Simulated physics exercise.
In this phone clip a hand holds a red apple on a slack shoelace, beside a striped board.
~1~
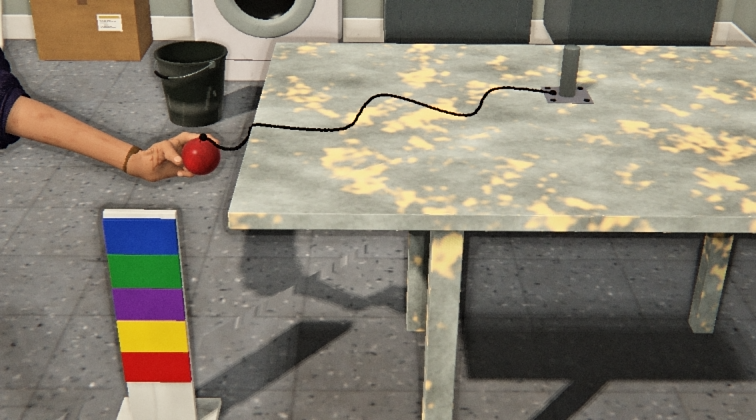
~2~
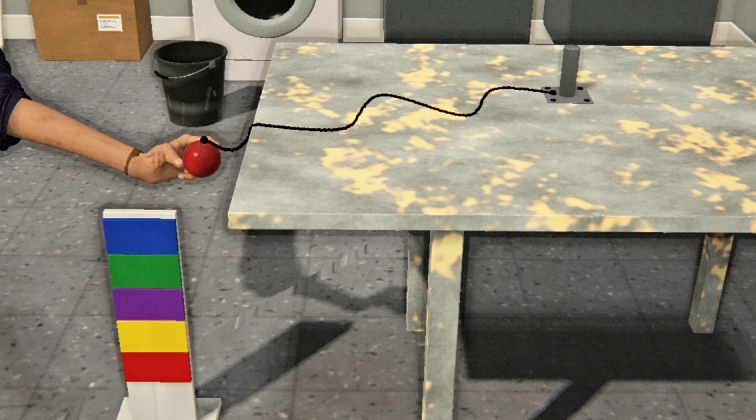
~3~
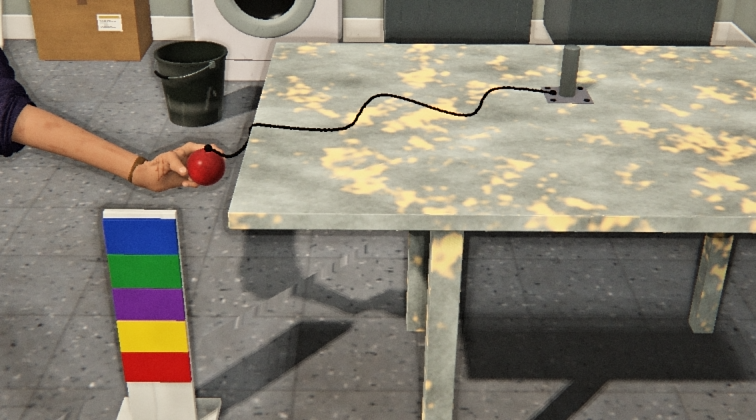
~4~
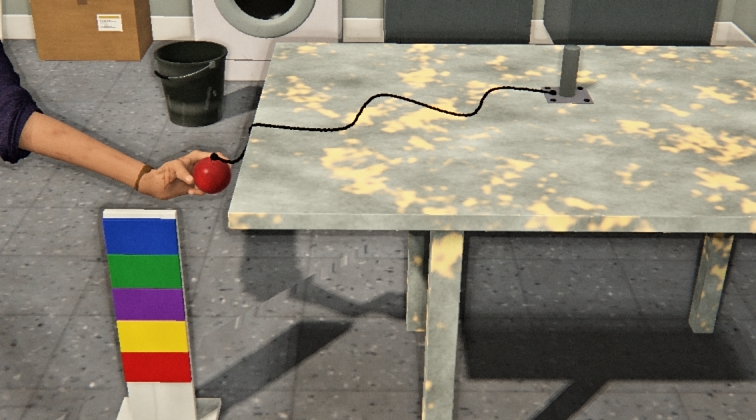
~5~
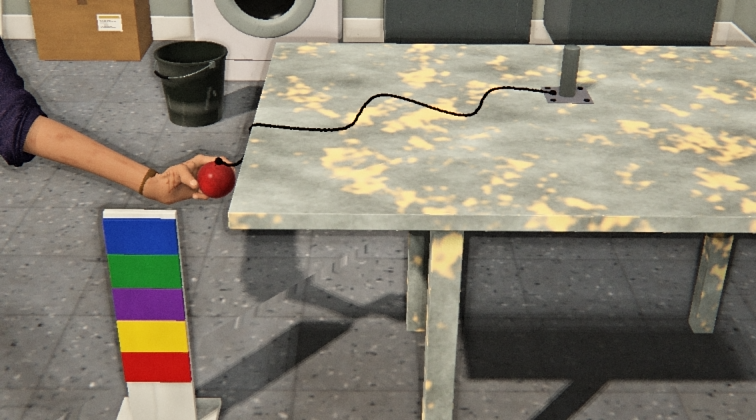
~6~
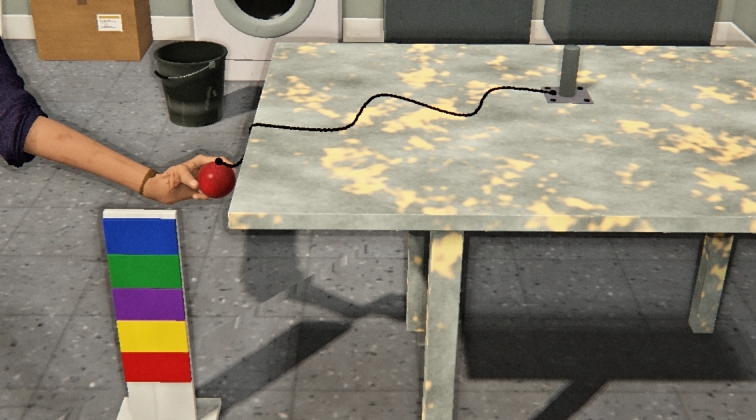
We see a hand holding a red apple on a slack dark shoelace at the left edge of a mottled table, beside a striped board; the hand moves the apple slightly down and right, then keeps it still.
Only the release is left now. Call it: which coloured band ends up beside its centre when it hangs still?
Purple, beside its centre.
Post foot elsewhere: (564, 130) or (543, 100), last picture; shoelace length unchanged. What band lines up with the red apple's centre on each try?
Yellow; yellow.
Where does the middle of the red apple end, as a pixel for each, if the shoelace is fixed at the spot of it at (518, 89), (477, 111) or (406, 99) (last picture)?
Results: (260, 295); (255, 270); (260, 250).
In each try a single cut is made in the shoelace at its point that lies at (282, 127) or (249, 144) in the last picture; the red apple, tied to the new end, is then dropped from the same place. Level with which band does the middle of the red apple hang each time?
Try 1 - blue; try 2 - green.
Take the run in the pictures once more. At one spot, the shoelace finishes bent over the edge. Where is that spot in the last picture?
That spot is near (357, 116).
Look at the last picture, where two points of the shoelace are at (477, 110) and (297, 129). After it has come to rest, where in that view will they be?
About (434, 102), and the other about (256, 193).
Soon after, apple near (259, 286); level with purple.
Then, apple near (261, 300); level with purple.
At rest, apple near (261, 302); level with purple. Its middle rests at the purple band.
